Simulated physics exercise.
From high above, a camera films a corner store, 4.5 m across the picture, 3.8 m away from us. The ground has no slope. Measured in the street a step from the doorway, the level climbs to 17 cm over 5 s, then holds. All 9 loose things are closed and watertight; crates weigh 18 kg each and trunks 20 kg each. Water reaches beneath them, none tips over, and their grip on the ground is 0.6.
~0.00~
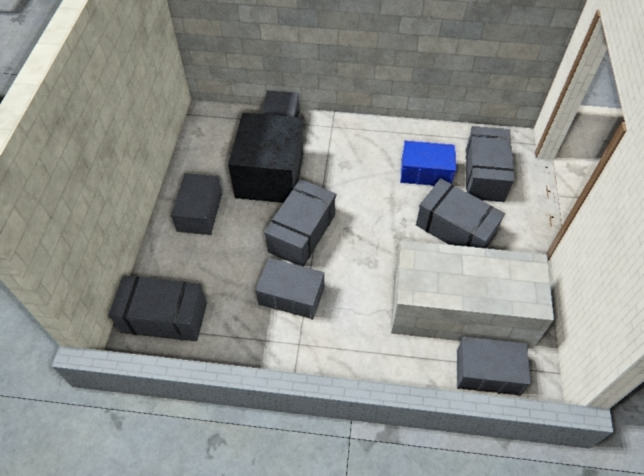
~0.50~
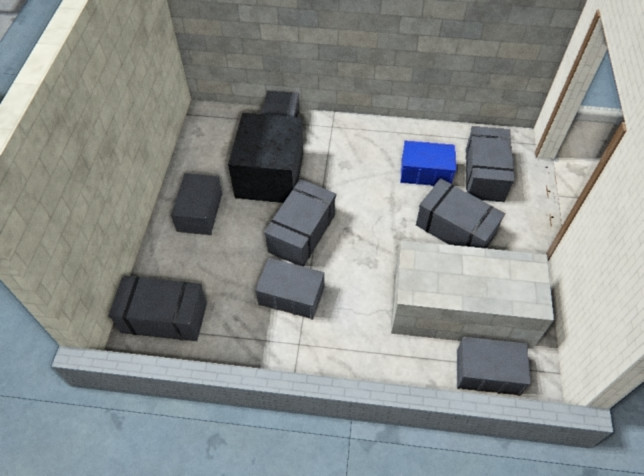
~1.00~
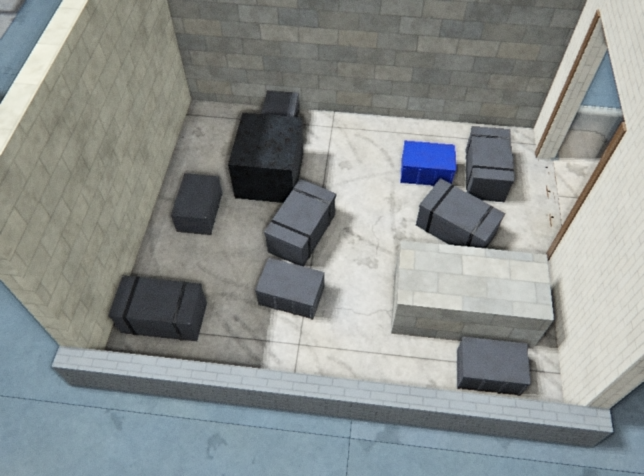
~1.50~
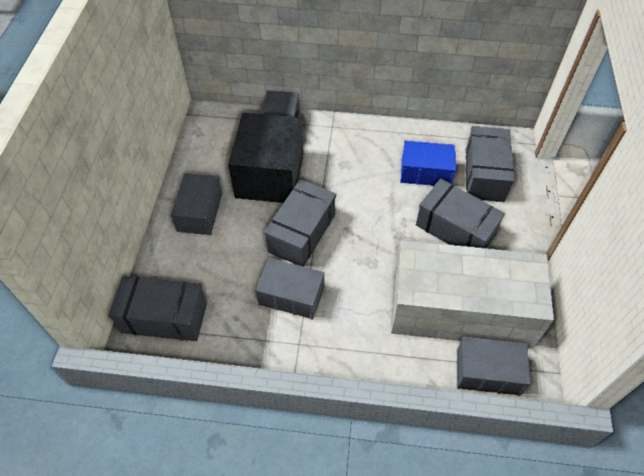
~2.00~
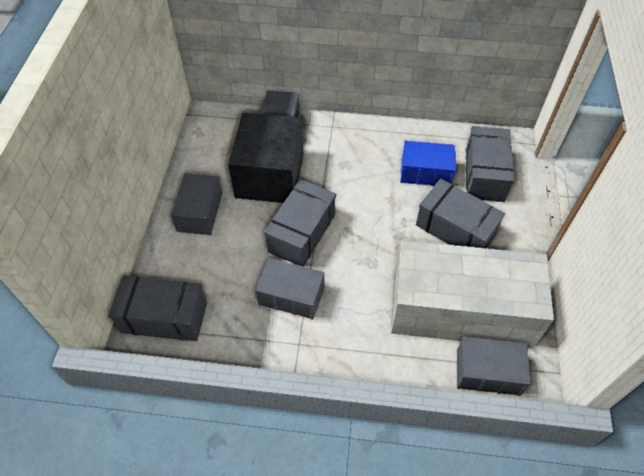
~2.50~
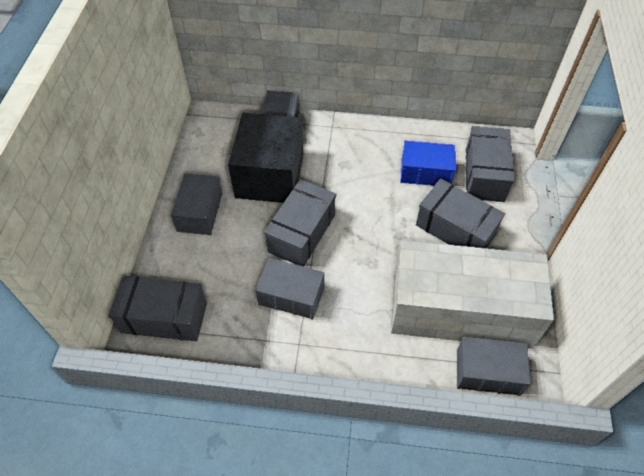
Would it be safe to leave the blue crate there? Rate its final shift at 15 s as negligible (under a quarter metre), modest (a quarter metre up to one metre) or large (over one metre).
Large.
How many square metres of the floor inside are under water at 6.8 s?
The covered patch comes to about 7.0 m2.
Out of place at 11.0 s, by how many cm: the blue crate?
Around 80 cm from the start by that time.
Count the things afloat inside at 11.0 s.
At that time, 3.
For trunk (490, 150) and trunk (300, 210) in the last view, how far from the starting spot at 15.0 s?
Respectively 200 and 150 cm.
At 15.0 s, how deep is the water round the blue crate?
Near 12 cm deep.
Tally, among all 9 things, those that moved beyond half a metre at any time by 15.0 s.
Counting them up, I find 6.
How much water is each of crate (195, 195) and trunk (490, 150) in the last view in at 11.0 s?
Around 6 cm and 11 cm.
After 3.5 s the blue crate is near (430, 155), 0.0 m from its start, aground; 0 afloat.
After 6.8 s the blue crate is near (419, 151), 0.1 m from its start, aground; 1 afloat.
After 11.0 s the blue crate is near (359, 134), 0.9 m from its start, afloat; 3 afloat.
After 15.0 s the blue crate is near (257, 98), 2.2 m from its start, afloat; 9 afloat.
